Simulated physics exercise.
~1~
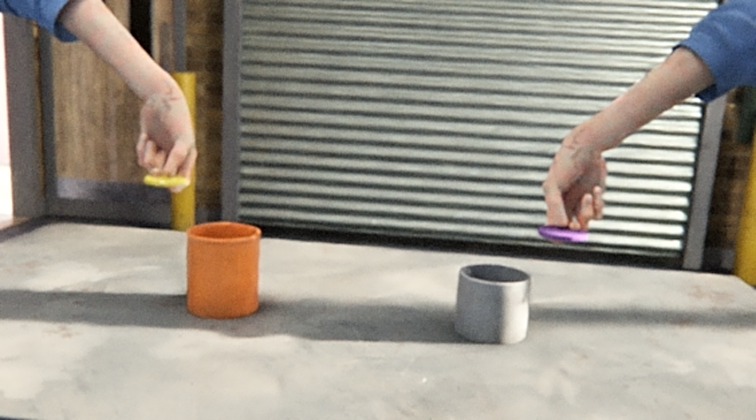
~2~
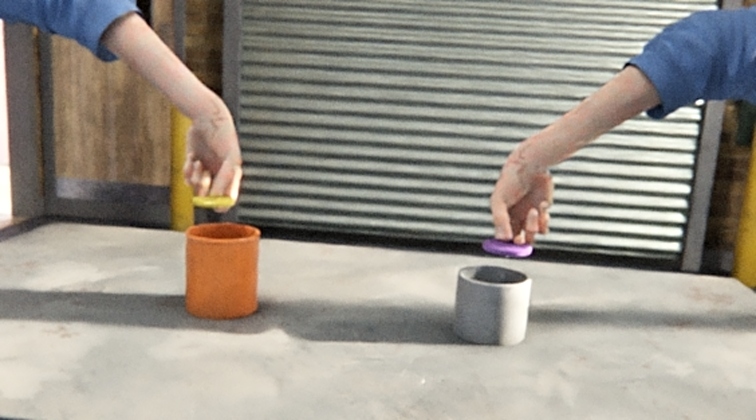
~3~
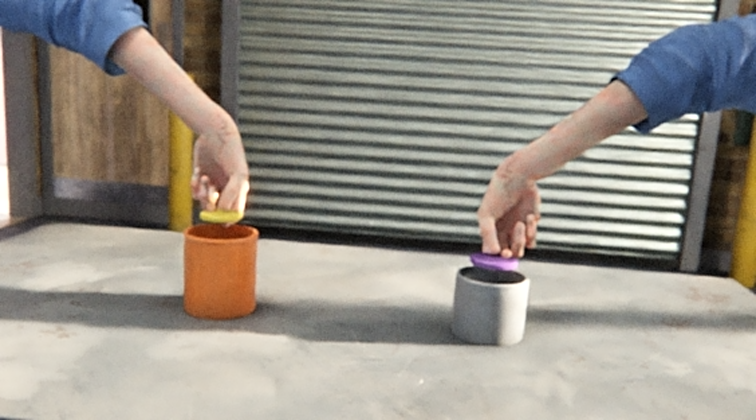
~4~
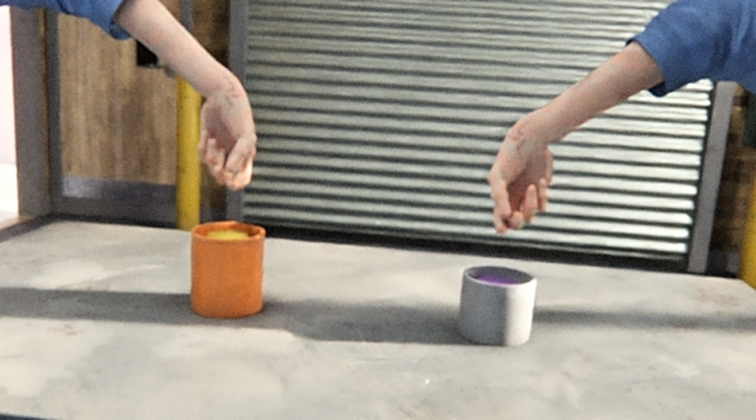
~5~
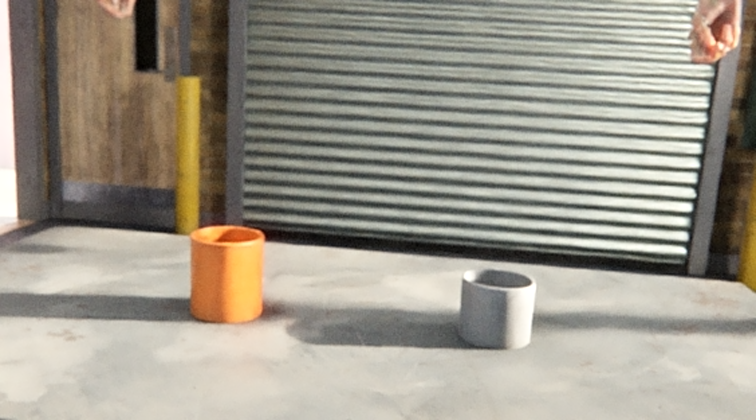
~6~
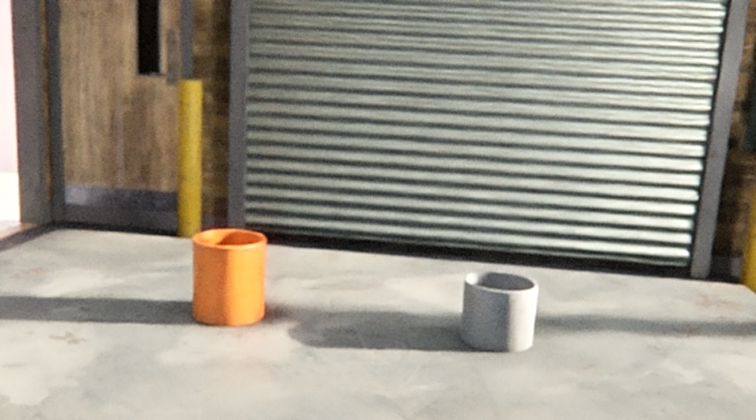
Two hands lower yellow and purple discs onto orange and gray containers, and both drop inside.
